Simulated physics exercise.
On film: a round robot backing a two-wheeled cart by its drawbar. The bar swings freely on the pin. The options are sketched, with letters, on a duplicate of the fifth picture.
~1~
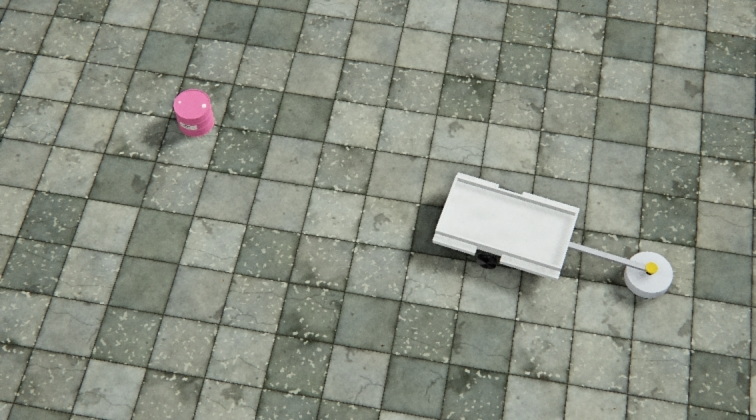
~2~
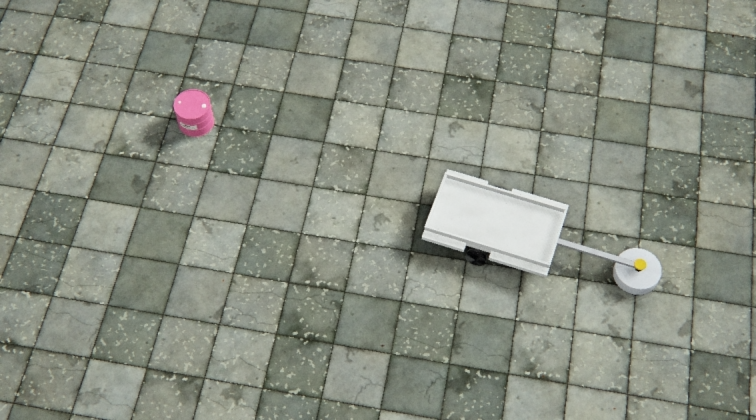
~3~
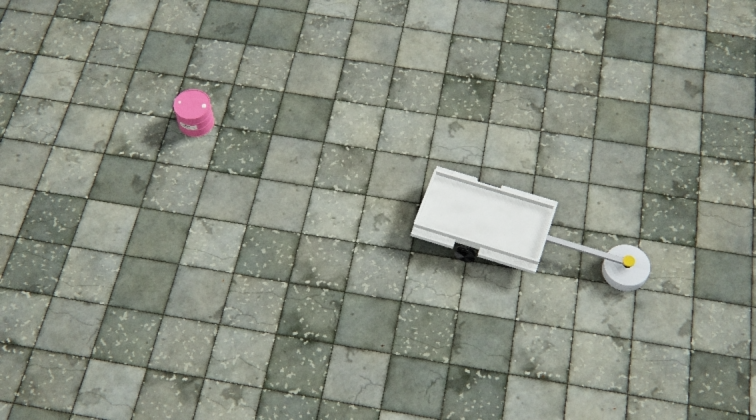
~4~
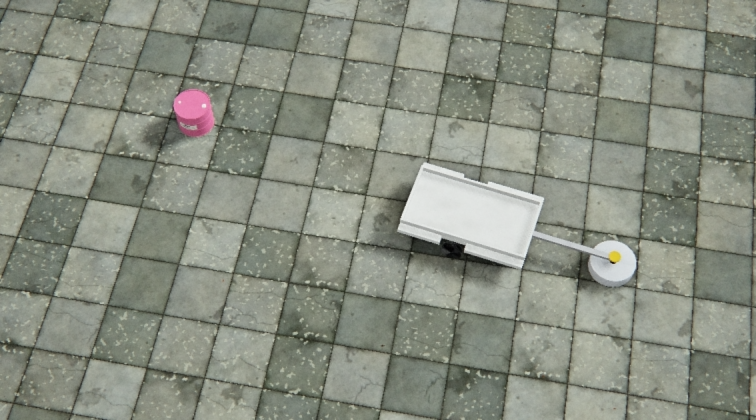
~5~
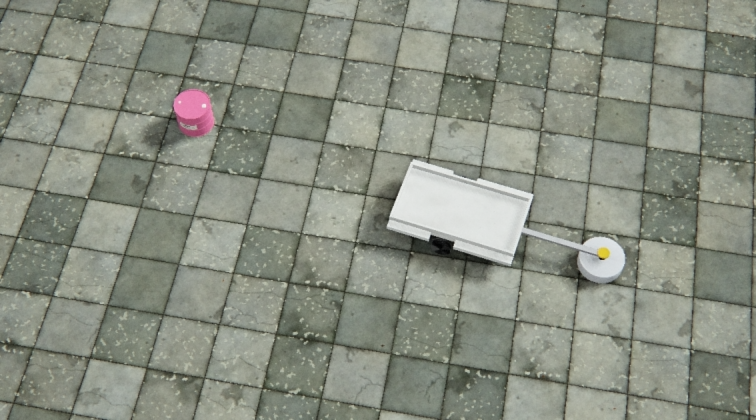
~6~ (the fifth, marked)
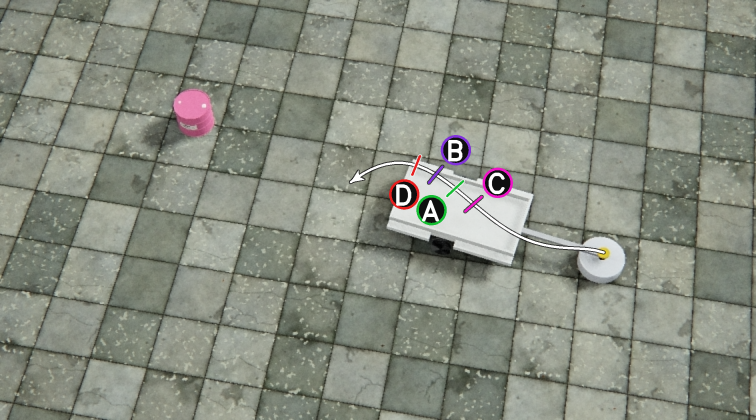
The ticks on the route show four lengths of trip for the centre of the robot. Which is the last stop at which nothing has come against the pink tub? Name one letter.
D is the last safe stop.
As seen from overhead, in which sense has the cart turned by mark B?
Anticlockwise.
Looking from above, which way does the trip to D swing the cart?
Anticlockwise.
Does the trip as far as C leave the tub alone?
Yes.
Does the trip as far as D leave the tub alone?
Yes.
On the marked copy, A at (455, 189); B at (436, 175); C at (474, 204); D at (416, 165); the route from (604, 253) via (472, 202) to (351, 182).
Taking D. A third of the way, robot (525, 246), cart (391, 187).
Two thirds of the way, robot (467, 205), cart (329, 164).
When it is over, robot (416, 172), cart (274, 155); nothing has been touched.
As for the rest, A is safe but short; B is safe but short; C is safe but short.
